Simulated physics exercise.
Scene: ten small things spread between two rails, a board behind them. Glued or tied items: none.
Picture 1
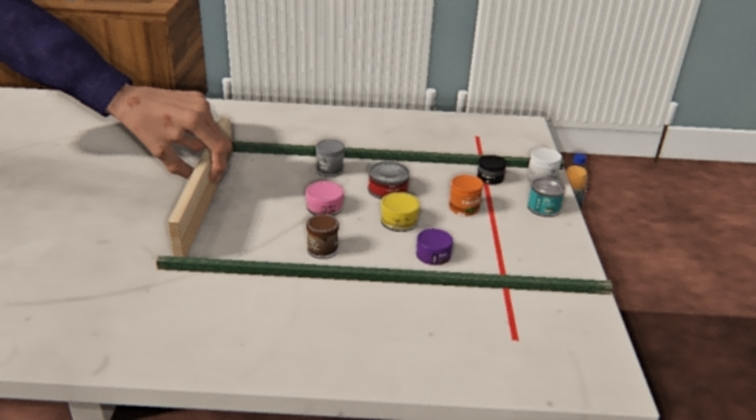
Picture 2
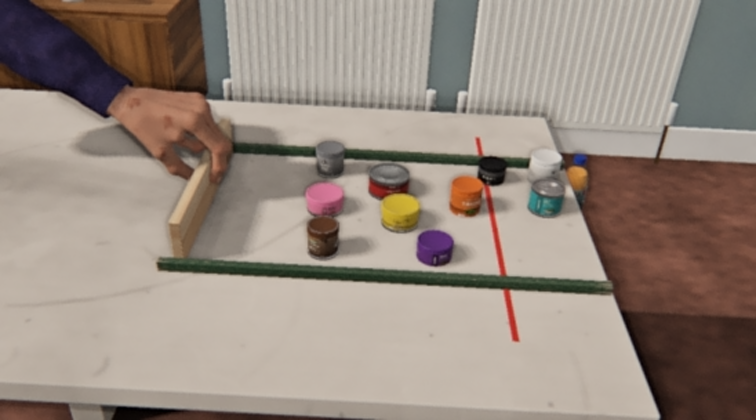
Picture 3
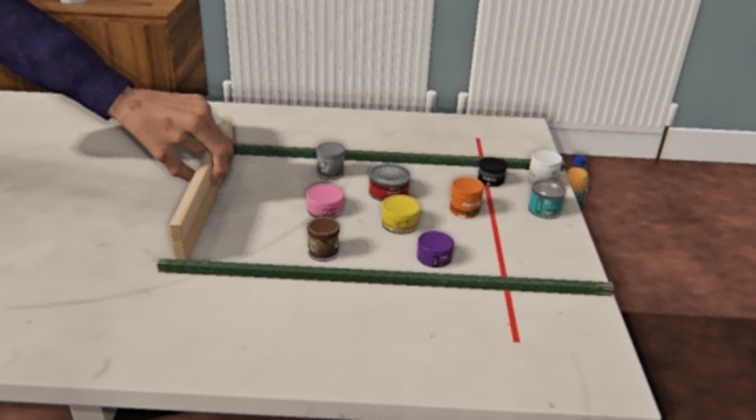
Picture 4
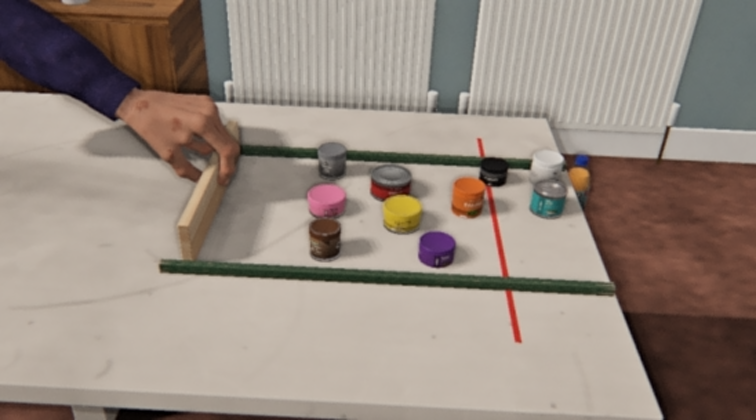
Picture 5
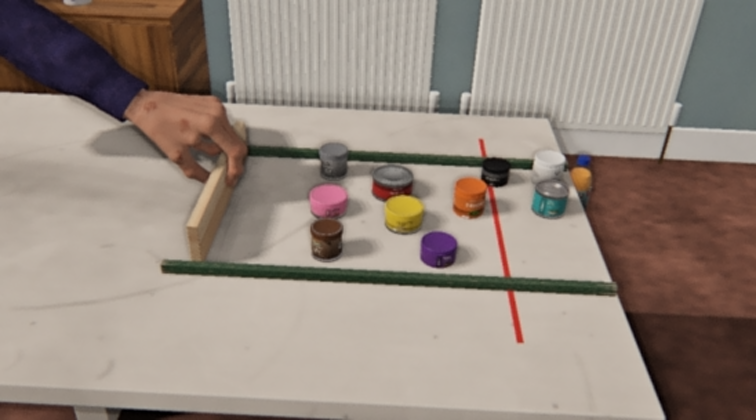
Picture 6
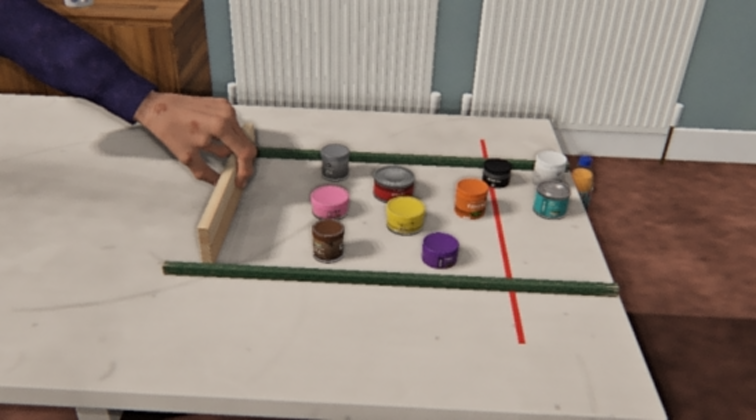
Wooden board held by a hand sliding slightly right between two green rails, the small colourful pots ahead of it staying still.
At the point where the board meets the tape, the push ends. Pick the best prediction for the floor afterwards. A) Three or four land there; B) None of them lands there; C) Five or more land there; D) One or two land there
None of them lands there.
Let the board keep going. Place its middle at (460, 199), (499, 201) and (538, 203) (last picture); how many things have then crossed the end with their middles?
The numbers are 0, 0 and 2.
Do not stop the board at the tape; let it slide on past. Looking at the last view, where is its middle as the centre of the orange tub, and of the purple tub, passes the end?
Approx. (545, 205) / approx. (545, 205) for the other.
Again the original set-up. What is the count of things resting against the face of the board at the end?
It touches 5.
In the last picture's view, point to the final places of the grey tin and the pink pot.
First (505, 168), then (517, 213).
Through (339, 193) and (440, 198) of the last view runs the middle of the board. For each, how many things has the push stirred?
3, then 7.
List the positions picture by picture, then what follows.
White tub (544, 168); turquoise tin (546, 197); black tub (492, 170); board (205, 182); tape (492, 217), in the first frame.
Turquoise tin (547, 198); red tin (389, 182), in the second frame.
Black tub (492, 172); pink pot (326, 202), in the third frame.
White tub (546, 170); purple tub (437, 250), in the fourth frame.
Turquoise tin (550, 199); orange tub (470, 198), in the fifth frame.
White tub (549, 171); turquoise tin (552, 200); black tub (497, 173); board (231, 188); tape (498, 220), in the sixth frame.
Soon after, none off yet; white tub at rest near (549, 171); turquoise tin at rest near (552, 200); black tub at rest near (497, 173).
At rest, the number that fall off is zero.
